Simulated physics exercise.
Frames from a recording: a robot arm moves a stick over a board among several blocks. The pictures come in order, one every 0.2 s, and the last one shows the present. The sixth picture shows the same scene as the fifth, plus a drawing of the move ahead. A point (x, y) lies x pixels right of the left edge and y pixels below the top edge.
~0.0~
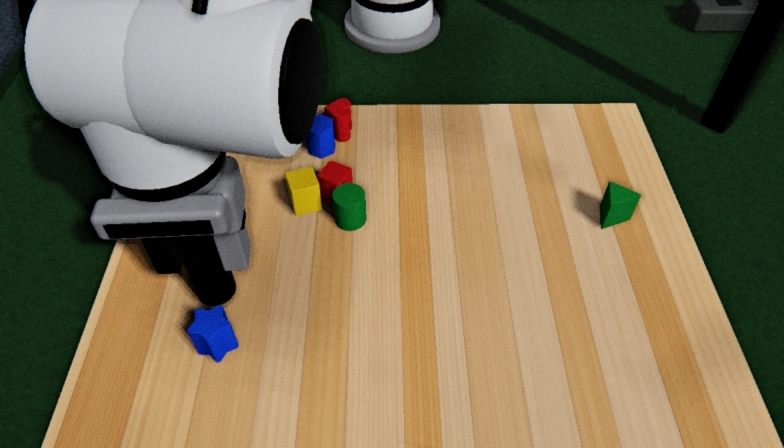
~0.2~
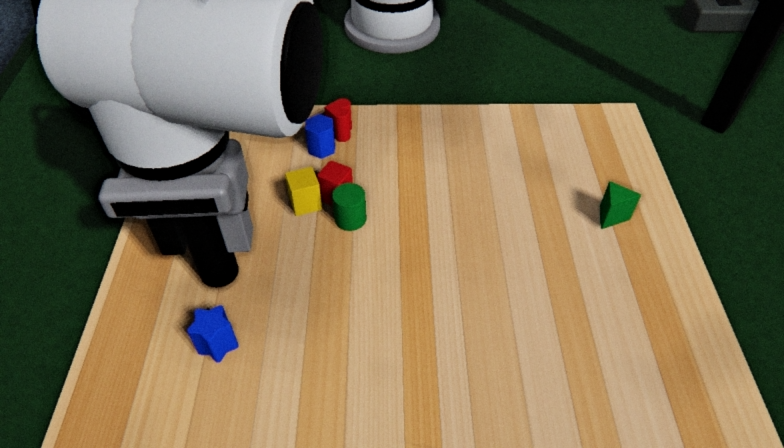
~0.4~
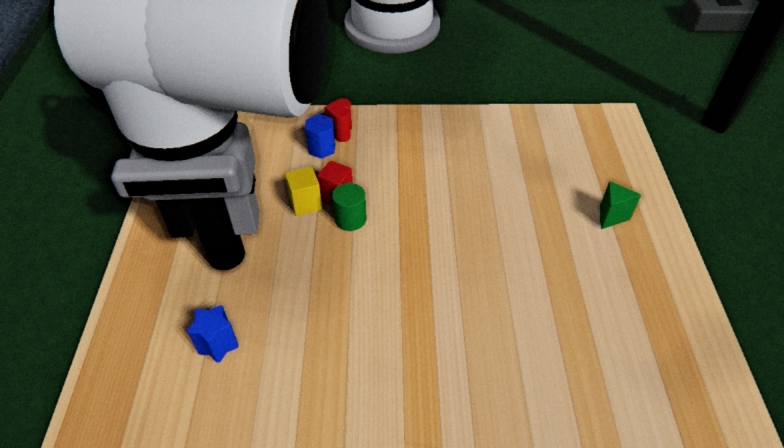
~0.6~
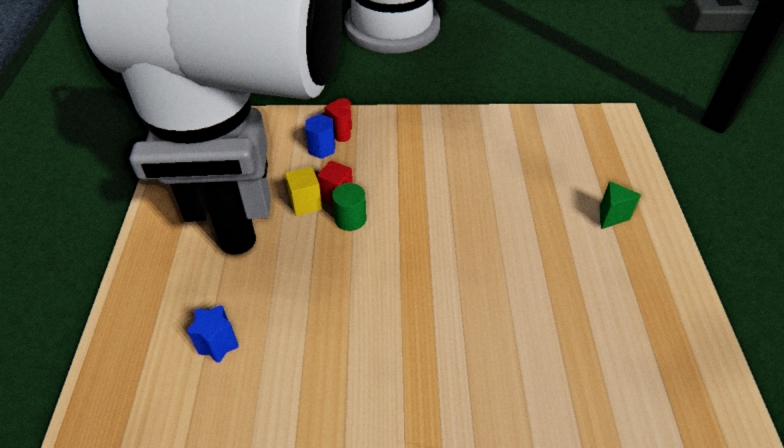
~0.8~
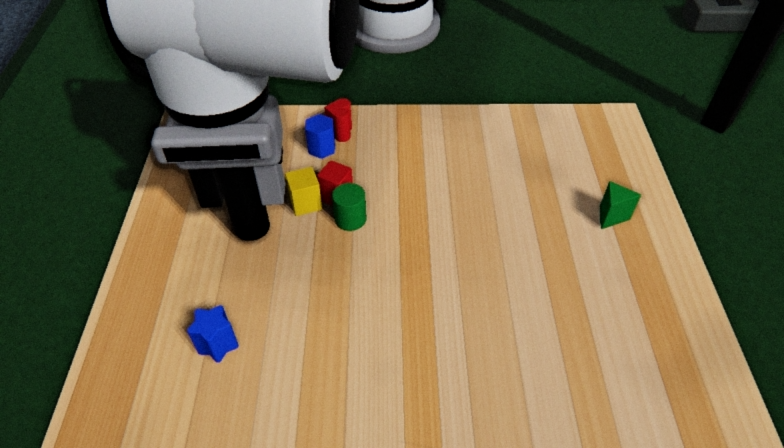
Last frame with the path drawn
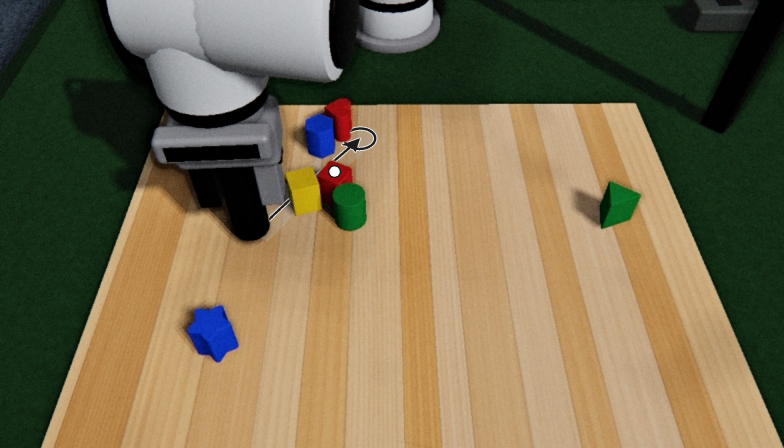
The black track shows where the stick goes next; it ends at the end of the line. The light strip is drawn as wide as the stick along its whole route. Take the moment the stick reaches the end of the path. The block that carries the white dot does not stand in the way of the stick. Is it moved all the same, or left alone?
Shifted out of place.
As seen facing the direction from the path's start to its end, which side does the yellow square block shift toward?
So, looking from the first point of the path to the last, the yellow square block moves rightwards.
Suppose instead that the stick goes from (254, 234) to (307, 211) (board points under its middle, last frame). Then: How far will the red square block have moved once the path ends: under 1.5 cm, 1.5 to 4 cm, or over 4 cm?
The red square block ends up a moderate distance away, 1.5 to 4 cm.
Path on the board, in a line from (254, 234) to (360, 139); the dot is on the red square block.
The first path, step by step. One third of the way, stick at (291, 191); yellow square block at (321, 168), turned 25° clockwise; red square block at (352, 168).
Two thirds of the way, stick at (327, 160); yellow square block at (357, 151), turned 90° clockwise; blue hexagonal block at (320, 121); red square block at (376, 166), turned 40° clockwise.
At the end, stick at (360, 132); yellow square block at (361, 148), turned 110° clockwise; blue hexagonal block at (322, 112), turned 70° anticlockwise; red square block at (376, 166), turned 40° clockwise; red heart-shaped block at (344, 96), turned 20° anticlockwise; green circle in place.
